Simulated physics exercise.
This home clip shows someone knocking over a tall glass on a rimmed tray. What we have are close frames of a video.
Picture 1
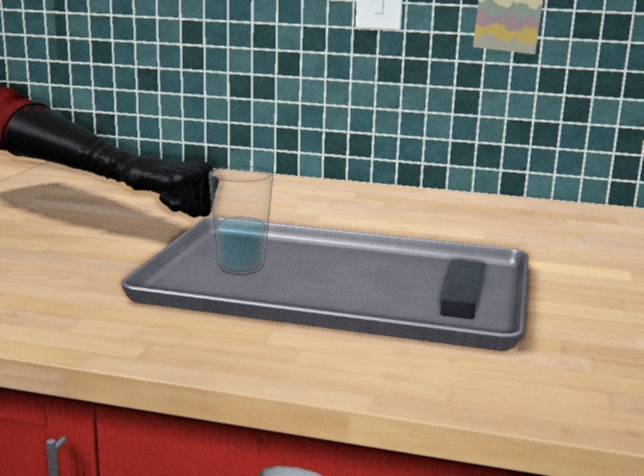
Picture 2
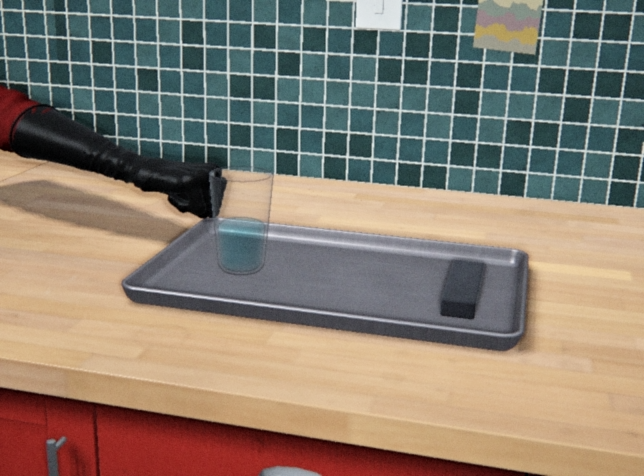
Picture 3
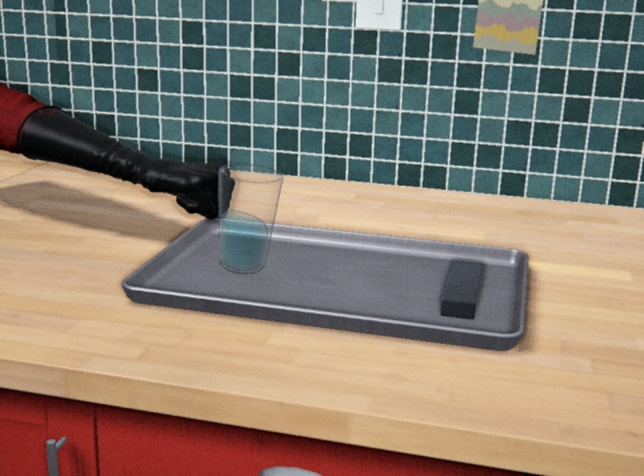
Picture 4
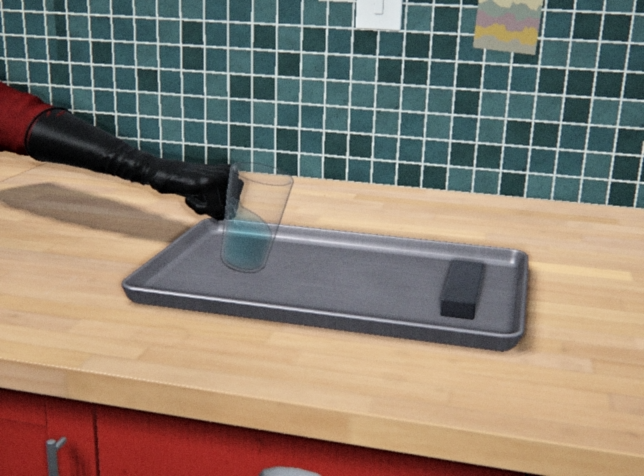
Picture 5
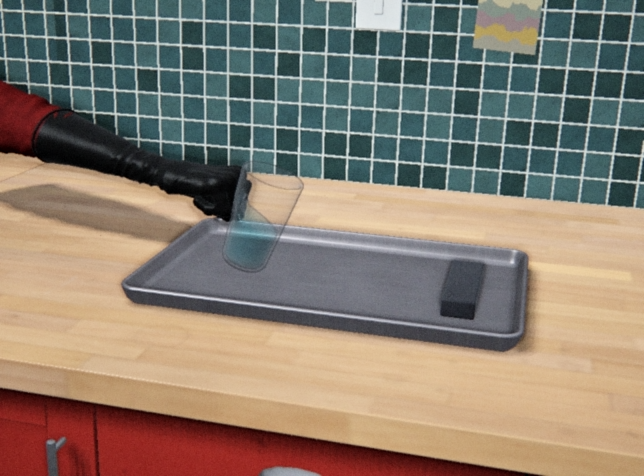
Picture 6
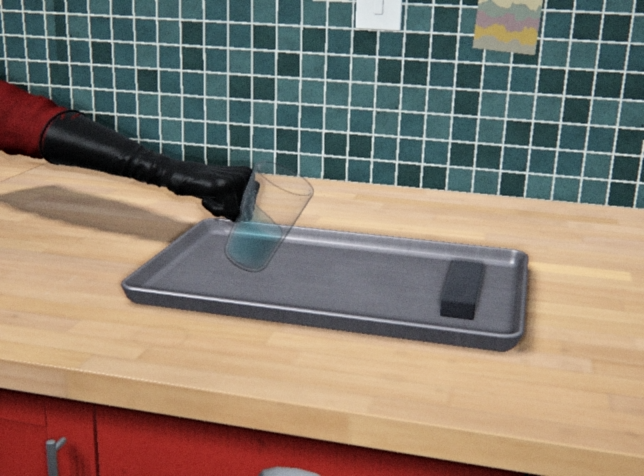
At first, a tall clear glass of blue-green liquid stands upright at the left end of a rimmed gray tray, with a black-gloved hand beside it and a dark block at the right. The hand then pushes rightward against the upper part of the glass, and the glass leans steadily further to the right.
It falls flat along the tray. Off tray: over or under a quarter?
Stays put: Over three quarters.
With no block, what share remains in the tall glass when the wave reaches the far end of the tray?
About 50 per cent.
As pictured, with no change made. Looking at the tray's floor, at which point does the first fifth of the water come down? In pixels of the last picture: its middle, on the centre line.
(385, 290).
A moment on, the tall glass lies on its side and 100 per cent is in the glass, 0 on the tray and 0 above or beyond its rim.
Next, the tall glass lies on its side and 69 per cent is in the glass, 30 on the tray and 1 above or beyond its rim.
Then the tall glass lies on its side and 32 per cent is in the glass, 48 on the tray and 20 above or beyond its rim.
Later the tall glass lies on its side and 17 per cent is in the glass, 79 on the tray and 4 above or beyond its rim.
At rest 96 per cent is held by tray and glass, 4 is off the tray.
